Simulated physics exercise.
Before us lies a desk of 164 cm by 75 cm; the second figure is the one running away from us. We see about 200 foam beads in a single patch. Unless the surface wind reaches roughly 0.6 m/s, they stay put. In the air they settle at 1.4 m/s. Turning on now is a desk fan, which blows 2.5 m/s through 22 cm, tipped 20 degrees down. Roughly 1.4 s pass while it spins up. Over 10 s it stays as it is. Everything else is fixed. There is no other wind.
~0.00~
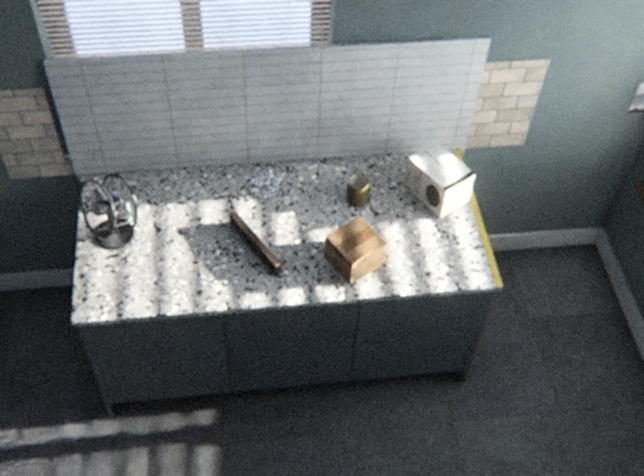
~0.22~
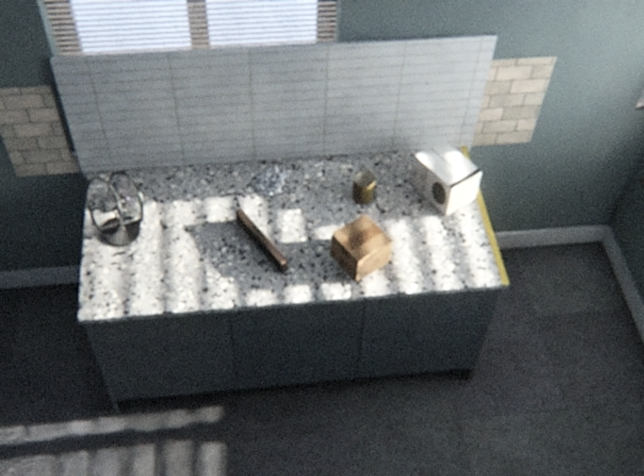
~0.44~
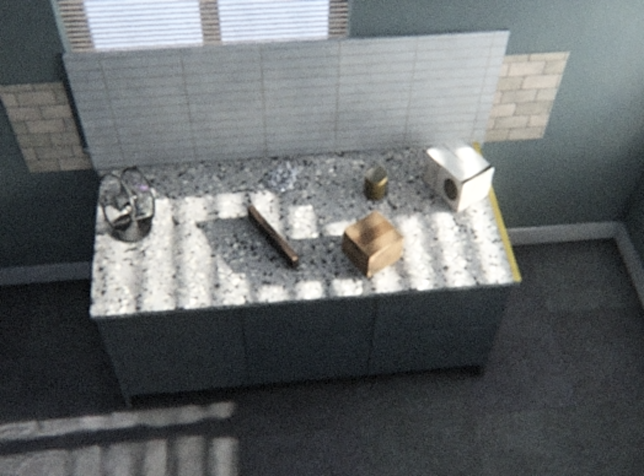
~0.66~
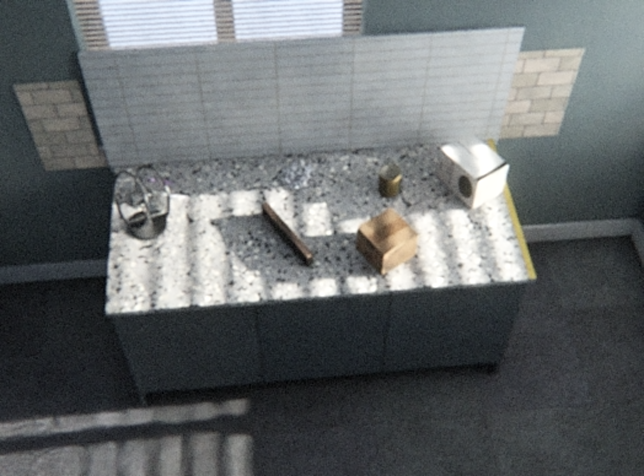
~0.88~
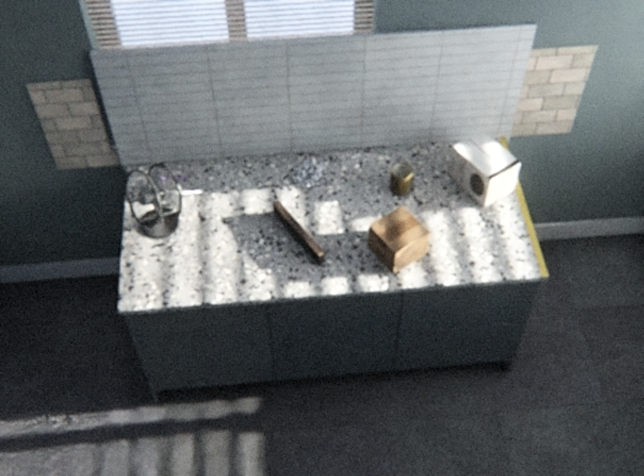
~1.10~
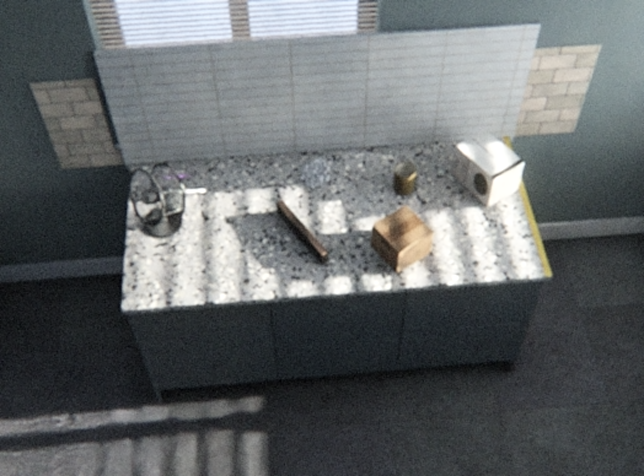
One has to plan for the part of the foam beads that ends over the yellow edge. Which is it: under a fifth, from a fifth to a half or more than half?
The portion is moderate, fifth to half.
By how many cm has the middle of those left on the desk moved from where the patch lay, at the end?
I'd say around 50 cm.
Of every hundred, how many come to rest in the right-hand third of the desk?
50 %.
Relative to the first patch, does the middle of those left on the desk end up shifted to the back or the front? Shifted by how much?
The middle ends up nearer the front end, around 35 cm off.
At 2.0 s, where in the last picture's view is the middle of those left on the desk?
Around pixel (405, 219).
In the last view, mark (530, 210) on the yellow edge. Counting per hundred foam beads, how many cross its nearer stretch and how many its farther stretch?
Roughly 20 % cross the nearer stretch, while around 10 % cross the farther one.
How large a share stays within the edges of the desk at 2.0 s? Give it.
About 100 %.
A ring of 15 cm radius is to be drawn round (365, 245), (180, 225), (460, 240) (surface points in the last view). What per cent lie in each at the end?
In turn about 20 %, 0 %, 15 %.
After 2.0 s, 0 % are over the yellow edge; the middle of those still in play is near (405, 219); 8 % have settled or left.
After 3.2 s, 8 % are over the yellow edge; the middle of those still in play is near (425, 216); 20 % have settled or left.
After 5.5 s, 21 % are over the yellow edge; the middle of those still in play is near (415, 222); 35 % have settled or left.
After 10.0 s, at the end, 30 % are over the yellow edge; the middle of those still in play is near (411, 230).
